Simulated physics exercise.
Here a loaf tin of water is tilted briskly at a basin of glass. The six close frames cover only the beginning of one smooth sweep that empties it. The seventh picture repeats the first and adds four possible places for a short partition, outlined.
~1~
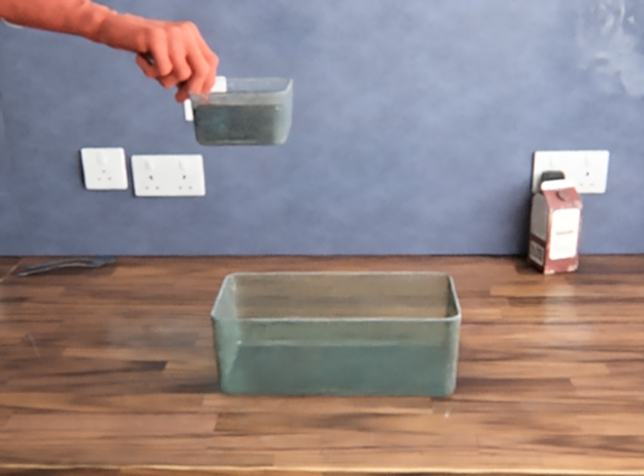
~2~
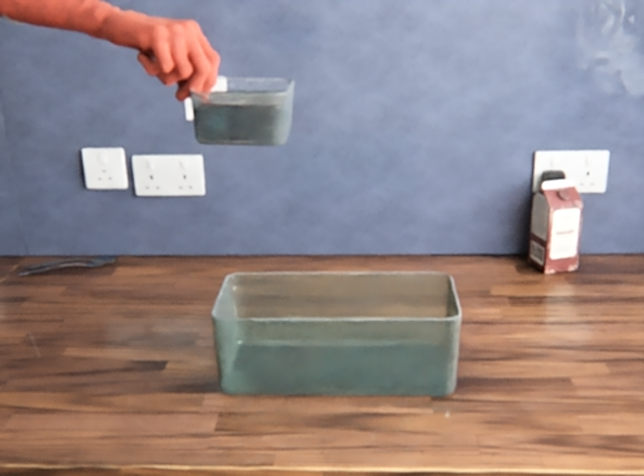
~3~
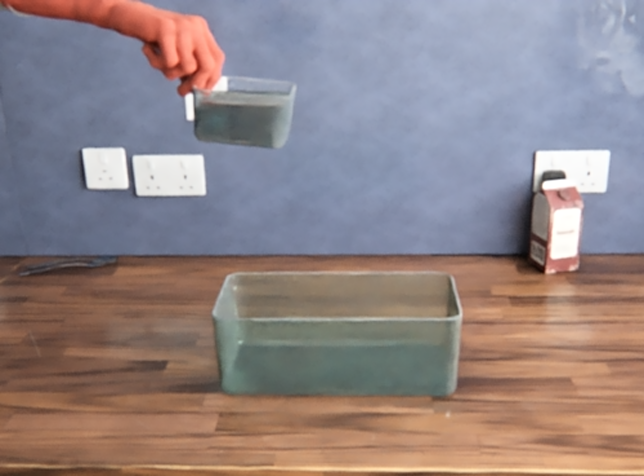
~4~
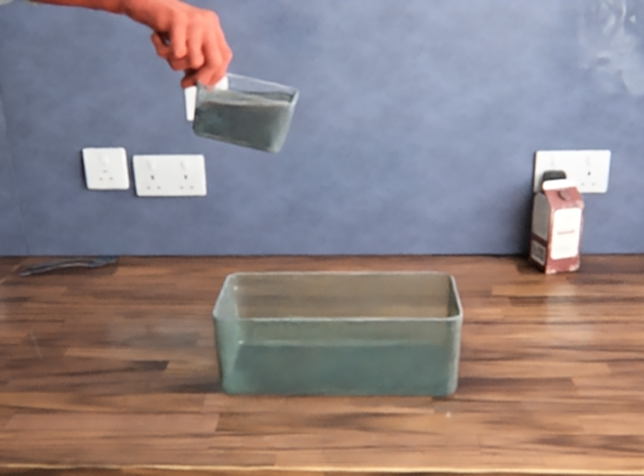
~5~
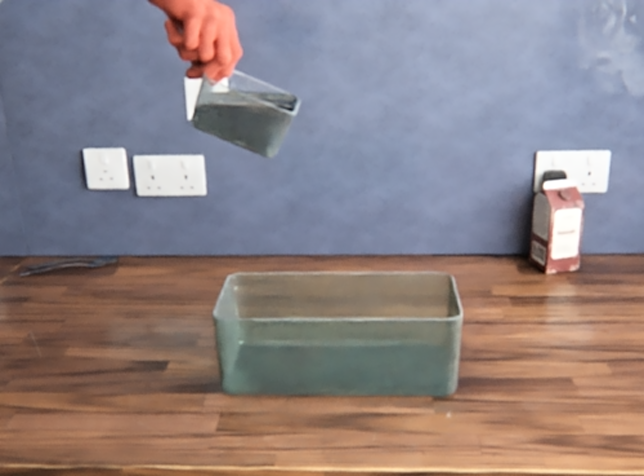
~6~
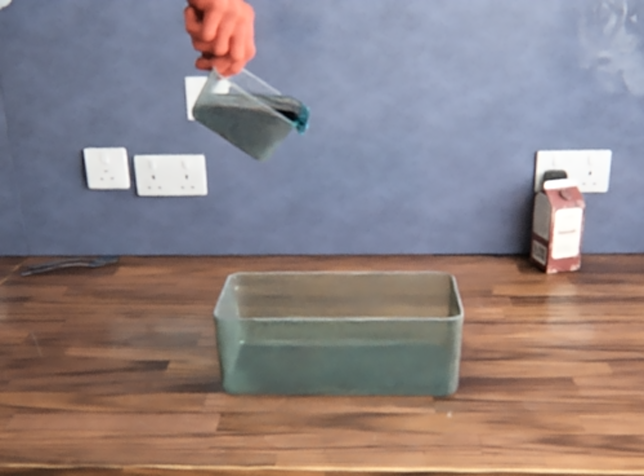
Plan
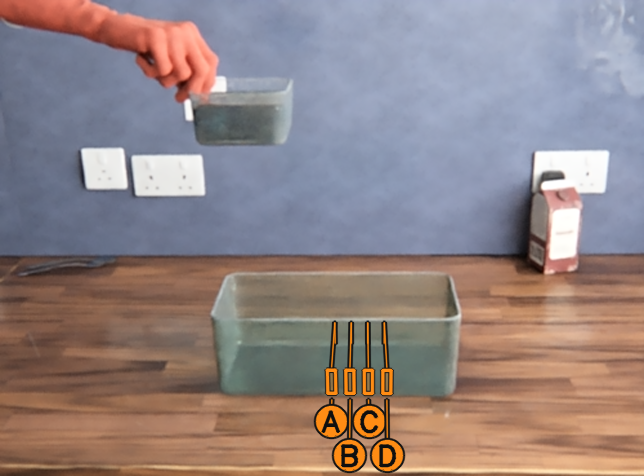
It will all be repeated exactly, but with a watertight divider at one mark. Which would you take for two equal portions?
Go for C.
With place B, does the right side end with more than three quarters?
No, it does not.
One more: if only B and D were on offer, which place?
That would be B.
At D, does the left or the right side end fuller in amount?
More ends on the left.
On the marked copy, A at (331, 399); B at (350, 399); C at (368, 399); D at (386, 399).
Choosing A, about 24 % ends left of the wall and 73 % right of it; 3 % is lost outside.
Choosing B, about 32 % ends left of the wall and 65 % right of it; 3 % is lost outside.
Choosing C, about 53 % ends left of the wall and 44 % right of it; 3 % is lost outside.
Choosing D, about 87 % ends left of the wall and 9 % right of it; 3 % is lost outside.
